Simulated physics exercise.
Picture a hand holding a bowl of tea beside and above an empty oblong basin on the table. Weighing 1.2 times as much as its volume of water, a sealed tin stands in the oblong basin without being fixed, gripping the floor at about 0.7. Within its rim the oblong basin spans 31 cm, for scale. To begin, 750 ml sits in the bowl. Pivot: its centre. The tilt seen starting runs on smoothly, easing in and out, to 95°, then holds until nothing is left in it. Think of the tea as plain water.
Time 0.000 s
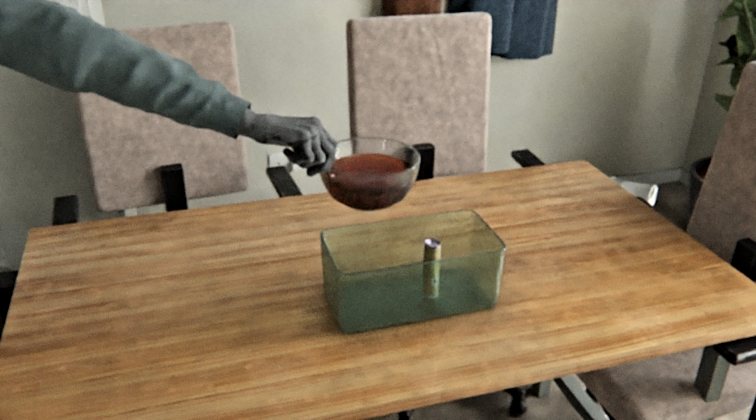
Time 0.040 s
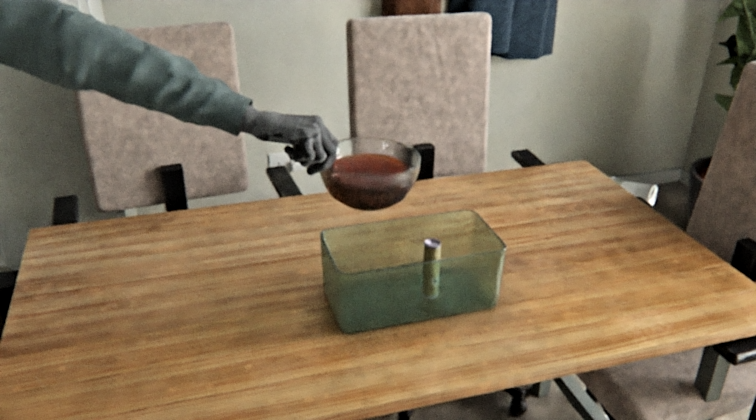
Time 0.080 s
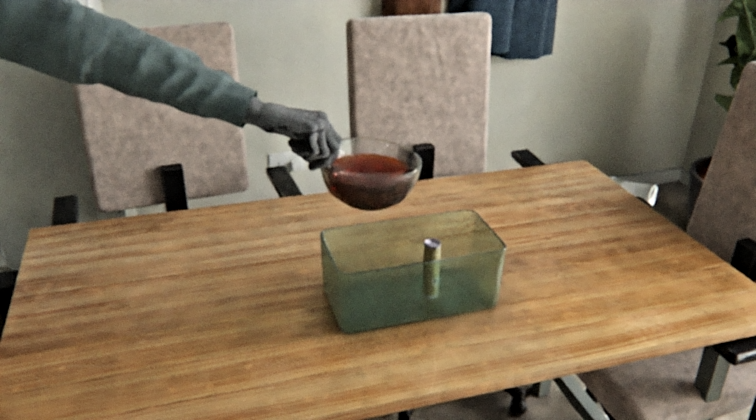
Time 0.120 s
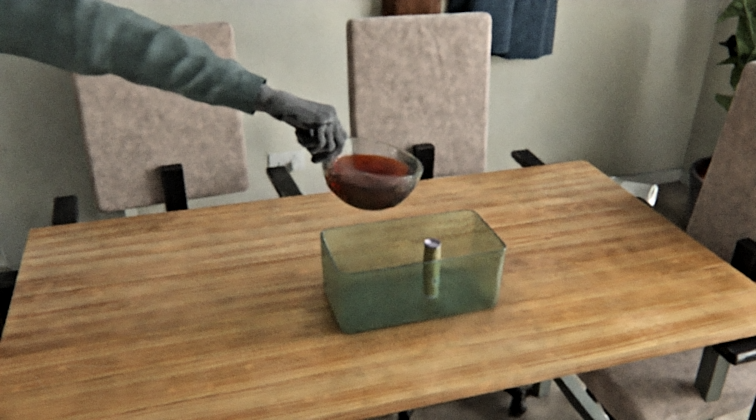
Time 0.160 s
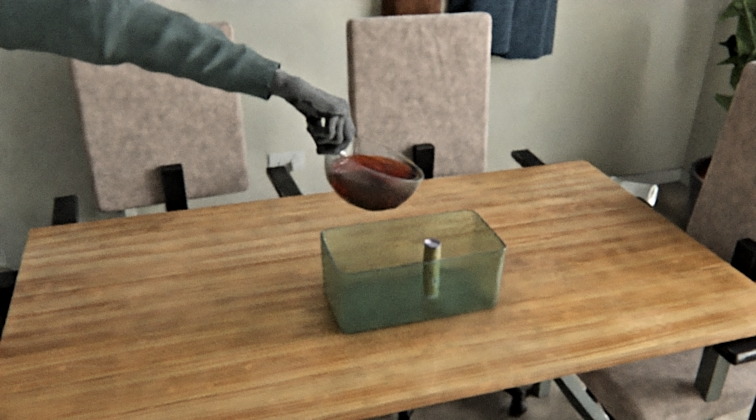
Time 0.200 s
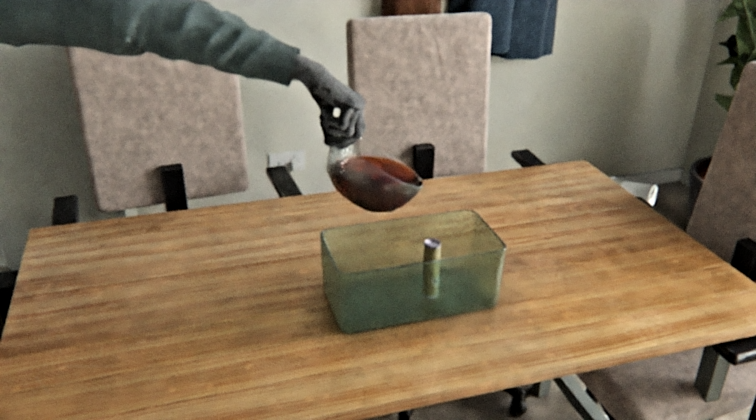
A gloved-looking hand held a clear bowl of reddish-brown tea above a greenish see-through basin with a small tin inside, then smoothly tilted the bowl further and further to the right.
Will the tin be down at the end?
Looks like it will stay erect.
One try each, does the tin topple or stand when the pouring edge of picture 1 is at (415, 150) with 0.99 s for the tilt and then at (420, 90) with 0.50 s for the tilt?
Trial 1 - tin stays standing; trial 2 - tin stays standing.
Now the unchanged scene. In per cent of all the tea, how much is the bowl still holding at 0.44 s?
I'd estimate some 20 % remains.
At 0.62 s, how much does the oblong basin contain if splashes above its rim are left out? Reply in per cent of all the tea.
The share is close to 90 percent.
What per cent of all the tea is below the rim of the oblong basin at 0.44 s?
Around 34 percent.
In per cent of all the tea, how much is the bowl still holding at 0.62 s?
Remaining share: Approx. 3 %.
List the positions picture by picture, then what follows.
In the first picture, it leans 0°; its right rim is at (416, 152); the tea meets the walls at (322, 175) and (411, 165); the oblong basin's rim runs from (329, 253) to (490, 229); the tin's top is at (432, 245).
In the second picture, it leans 1°; its right rim is at (417, 154); the tea meets the walls at (323, 174) and (411, 165).
In the third picture, it leans 6°; its right rim is at (418, 157); the tea meets the walls at (324, 173) and (412, 166).
In the fourth picture, it leans 13°; its right rim is at (419, 163); the tea meets the walls at (325, 171) and (413, 168).
In the fifth picture, it leans 22°; its right rim is at (419, 170); the tea meets the walls at (327, 171) and (415, 170).
In the sixth picture, it leans 33°; its right rim is at (418, 179); the tea meets the walls at (329, 171) and (415, 172); 1 per cent is over the edge.
After 0.44 s the tilt is 92° and 20 per cent is still to pour; the tin stands where it began.
After 0.62 s the tilt is 95° and 3 per cent is still to pour; the tin stands where it began.
After 0.80 s the tilt is 95° and 0 per cent is still to pour; the tin stands where it began.
After 1.00 s the tilt is 95° and 0 per cent is still to pour; the tin stands where it began.
In the end the tin stands where it began.
